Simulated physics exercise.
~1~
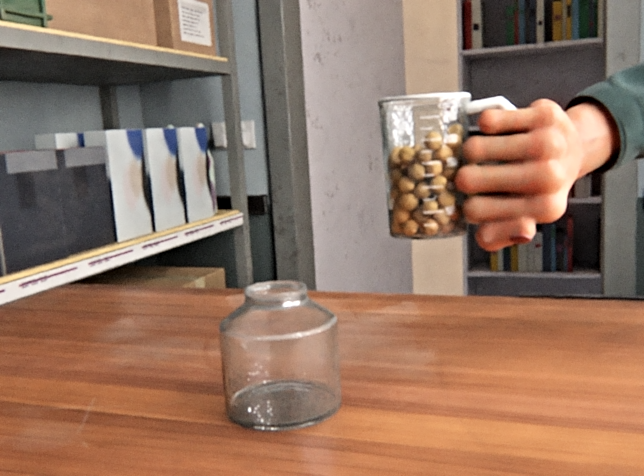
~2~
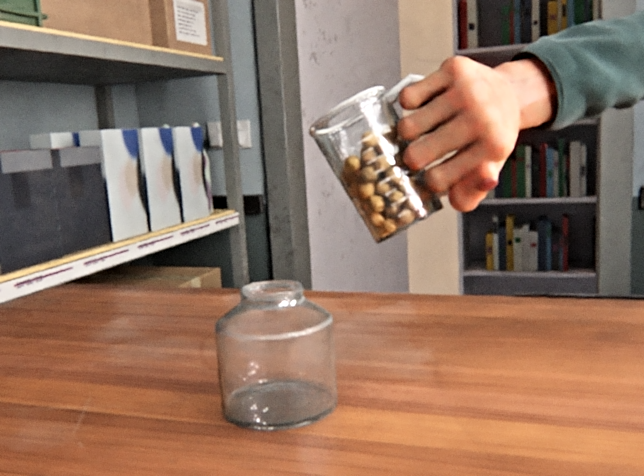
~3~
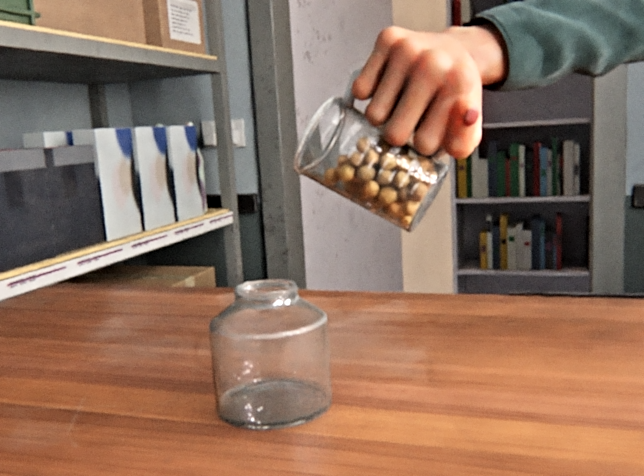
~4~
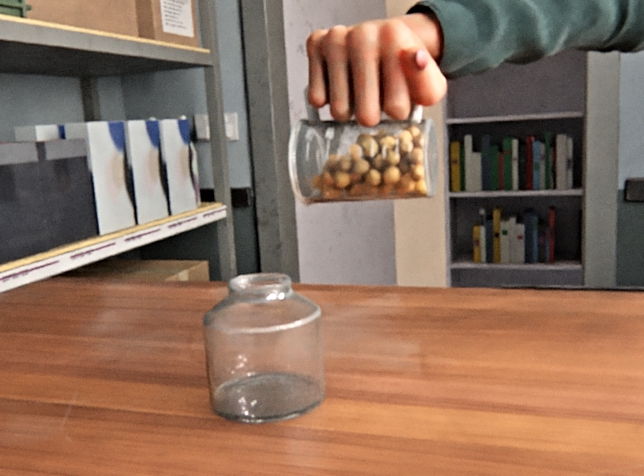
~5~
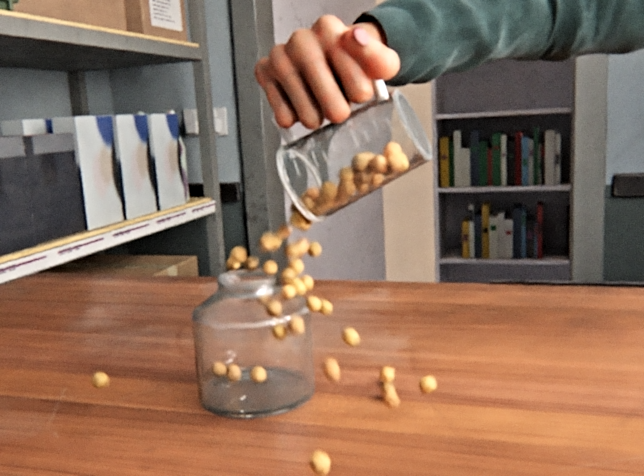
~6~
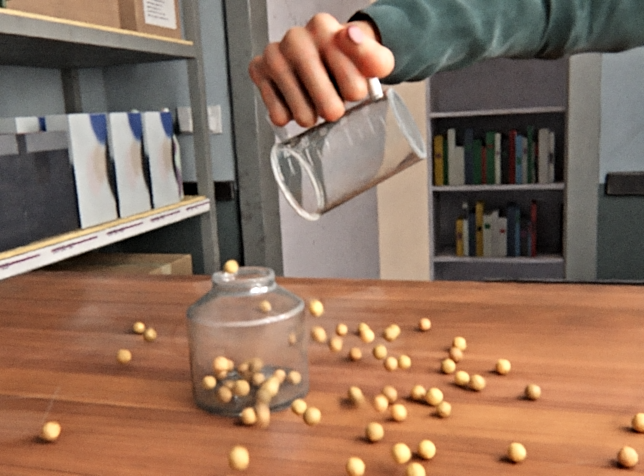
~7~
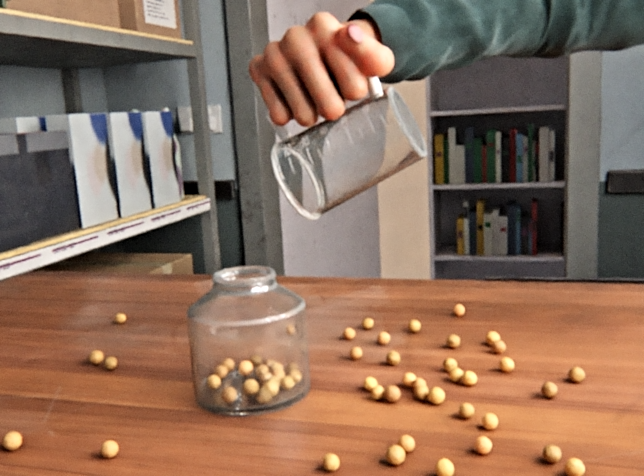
Wooden beads tumbling from a clear cup tipped by a hand, some landing in a glass jar, most scattering across the table.
